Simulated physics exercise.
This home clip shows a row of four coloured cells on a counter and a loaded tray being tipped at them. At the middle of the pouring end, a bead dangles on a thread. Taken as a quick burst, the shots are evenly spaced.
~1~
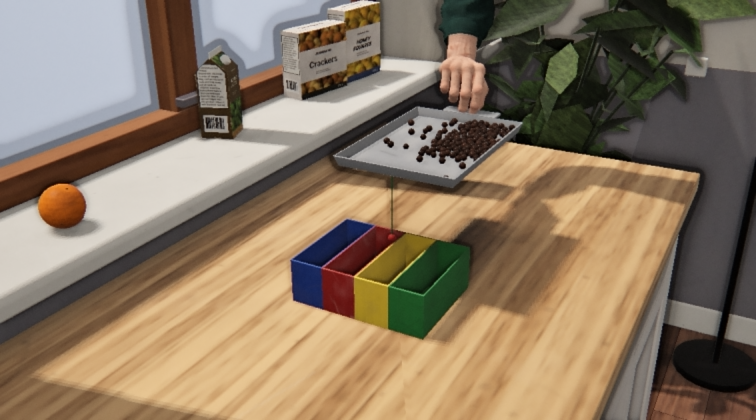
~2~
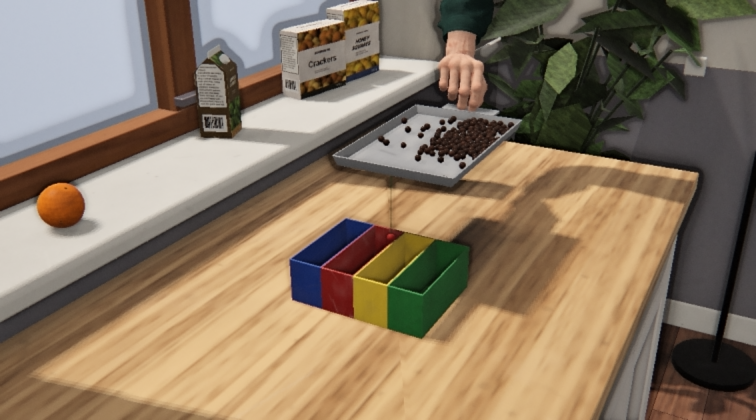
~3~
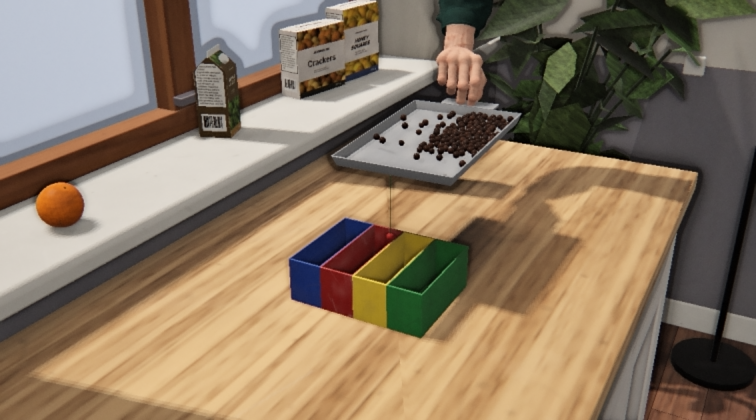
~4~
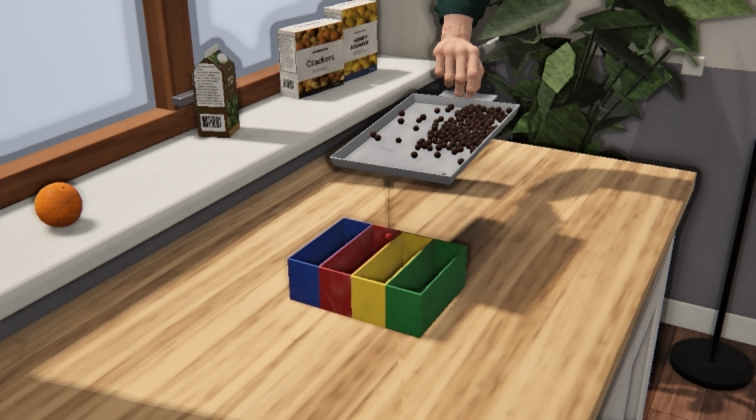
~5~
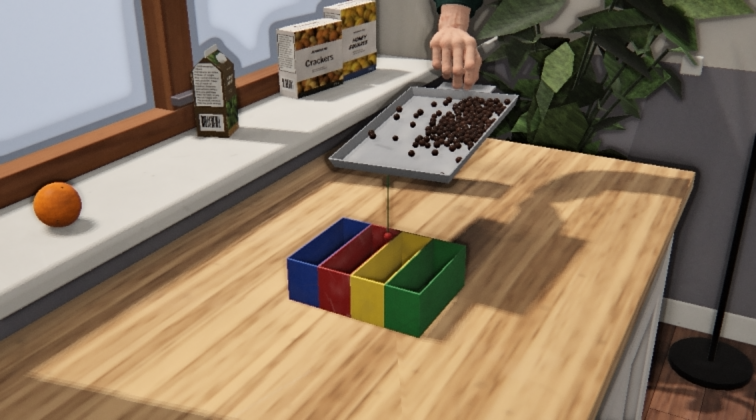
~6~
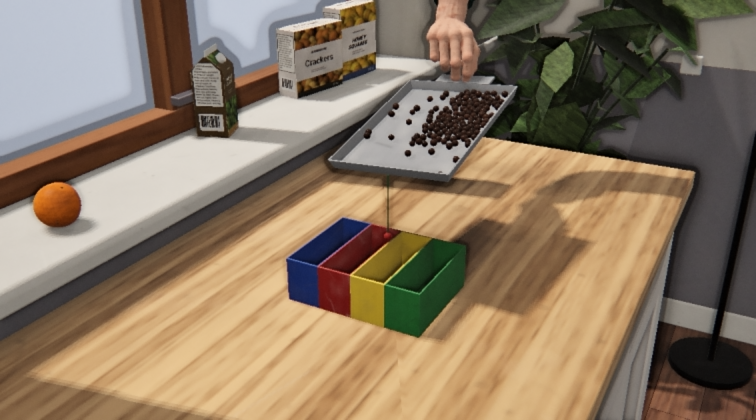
Hand gradually tilting a grey tray of chocolate balls above blue, red, yellow and green compartments, some balls shifting across it.
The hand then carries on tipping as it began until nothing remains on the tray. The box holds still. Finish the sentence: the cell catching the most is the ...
... Blue cell.
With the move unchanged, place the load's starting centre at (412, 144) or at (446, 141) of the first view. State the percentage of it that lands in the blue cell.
The first start gives 60 percent and the second 60 percent.
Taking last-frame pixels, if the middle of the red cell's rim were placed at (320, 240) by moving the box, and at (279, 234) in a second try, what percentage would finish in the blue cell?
It comes to roughly 10 per cent in one try and roughly 0 per cent in the next.
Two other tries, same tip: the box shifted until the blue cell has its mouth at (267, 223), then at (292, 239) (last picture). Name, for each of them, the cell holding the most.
The first time it is yellow, and the second time it is that red cell.
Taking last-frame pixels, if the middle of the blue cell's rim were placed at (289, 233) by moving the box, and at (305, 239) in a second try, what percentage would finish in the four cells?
Near 100 % and 90 %.
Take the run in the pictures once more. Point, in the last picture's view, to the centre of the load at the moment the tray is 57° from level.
The middle of the load sits near (352, 170).
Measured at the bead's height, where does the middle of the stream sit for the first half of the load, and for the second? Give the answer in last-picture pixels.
First near (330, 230), later near (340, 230).
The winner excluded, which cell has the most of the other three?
That would be red.
Soon after the last picture, tray tipped steeply; about two thirds on the tray; a small part in the blue cell; a small part in the red cell; a stray few in the yellow cell; a small part falling or outside the box.
A little later, tray tipped right over; about half in the blue cell; about a quarter in the red cell; a stray few in the yellow cell; about a quarter falling or outside the box.
Later still, tray tipped past a quarter turn; about two thirds in the blue cell; about a quarter in the red cell; a stray few in the yellow cell; about a quarter falling or outside the box.
At rest, tray tipped past a quarter turn; about two thirds in the blue cell; about a quarter in the red cell; a stray few in the yellow cell; none in the green cell; about a quarter outside the box.
